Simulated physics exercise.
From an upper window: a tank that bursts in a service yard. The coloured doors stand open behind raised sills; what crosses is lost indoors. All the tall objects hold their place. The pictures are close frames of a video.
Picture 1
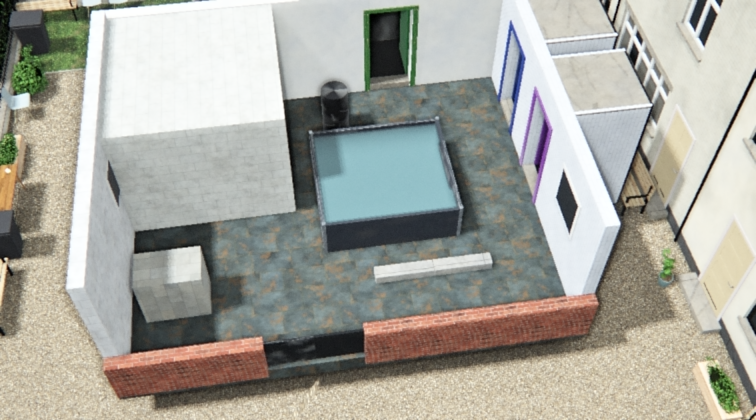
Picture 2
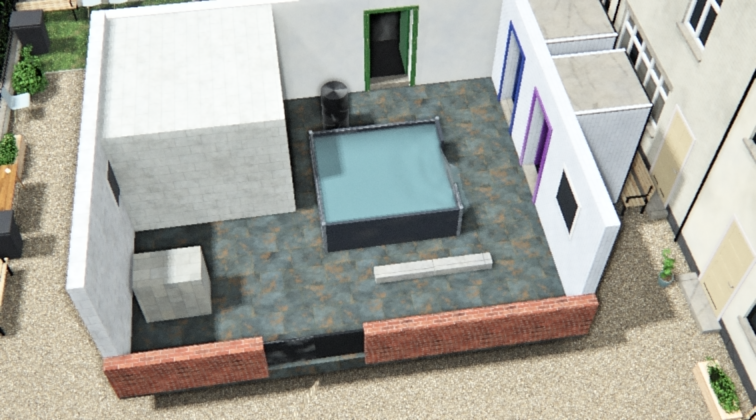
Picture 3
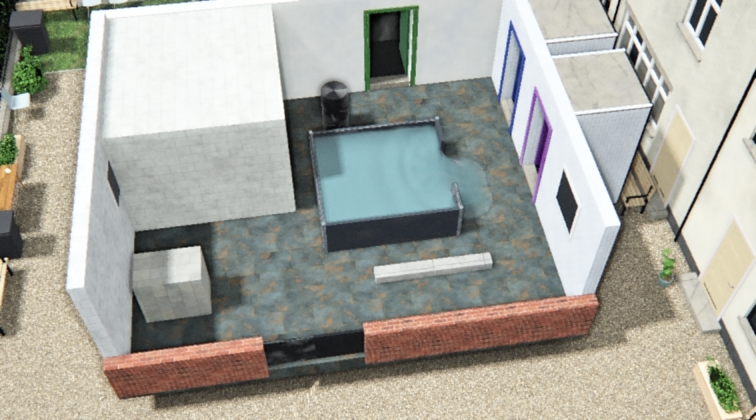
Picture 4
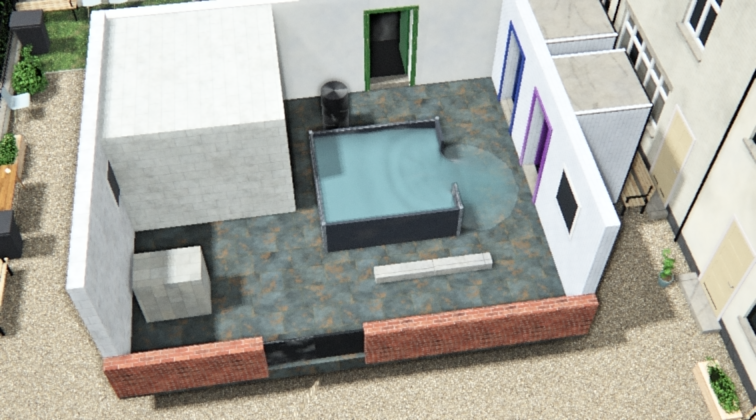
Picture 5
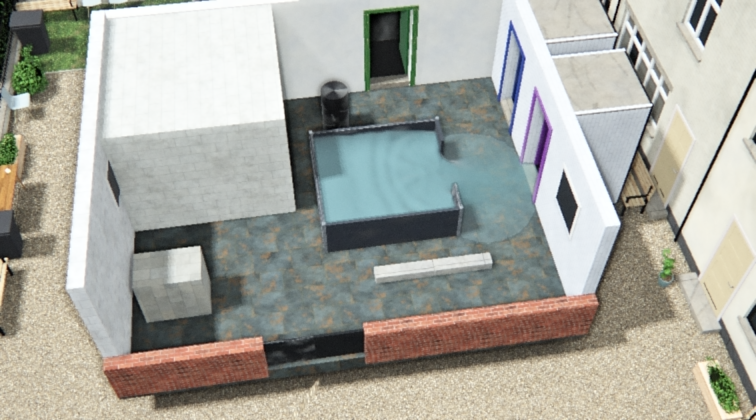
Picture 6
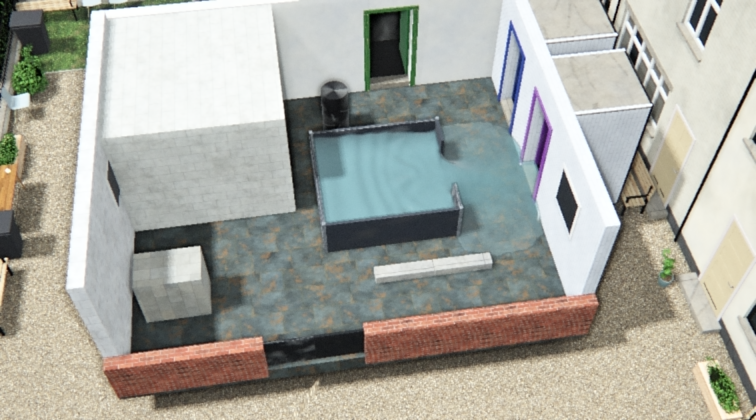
Water pouring through a gap in the right side of an open tank, spreading across the yard floor toward the purple-framed doorway.
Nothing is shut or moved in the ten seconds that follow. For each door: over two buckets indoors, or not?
One by one: The green door stays under that; the blue door takes more than that; the purple door takes more than that.
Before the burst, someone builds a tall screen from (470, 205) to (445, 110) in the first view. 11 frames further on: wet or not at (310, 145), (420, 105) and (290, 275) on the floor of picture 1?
One after the other: No water, awash, no water.
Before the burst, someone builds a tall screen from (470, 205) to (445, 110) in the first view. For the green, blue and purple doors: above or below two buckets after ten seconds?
Then: The green one goes over; the blue one is under; the purple one lets less in.
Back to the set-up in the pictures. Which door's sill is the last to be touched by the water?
It is the green-painted one.
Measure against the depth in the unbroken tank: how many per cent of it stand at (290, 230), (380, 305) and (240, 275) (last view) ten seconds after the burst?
In that order: 2, 6 and 2 per cent.
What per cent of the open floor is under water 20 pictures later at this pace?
About 45 per cent.
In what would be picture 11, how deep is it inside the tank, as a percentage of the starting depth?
About 74 per cent.
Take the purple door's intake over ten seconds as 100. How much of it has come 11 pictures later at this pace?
Some 40 per cent.
A moment on, water covers 20 % of the floor; the green door not reached, the blue door under two buckets in, the purple door far over two buckets in.
Next, water covers 25 % of the floor; the green door not reached, the blue door under two buckets in, the purple door far over two buckets in.
Then, water covers 45 % of the floor; the green door wet at the sill, nothing in, the blue door over two buckets in, the purple door far over two buckets in.
Later, water covers 75 % of the floor; the green door wet at the sill, nothing in, the blue door over two buckets in, the purple door far over two buckets in.
In the end, water covers 95 % of the floor; the green door wet at the sill, nothing in, the blue door over two buckets in, the purple door far over two buckets in.
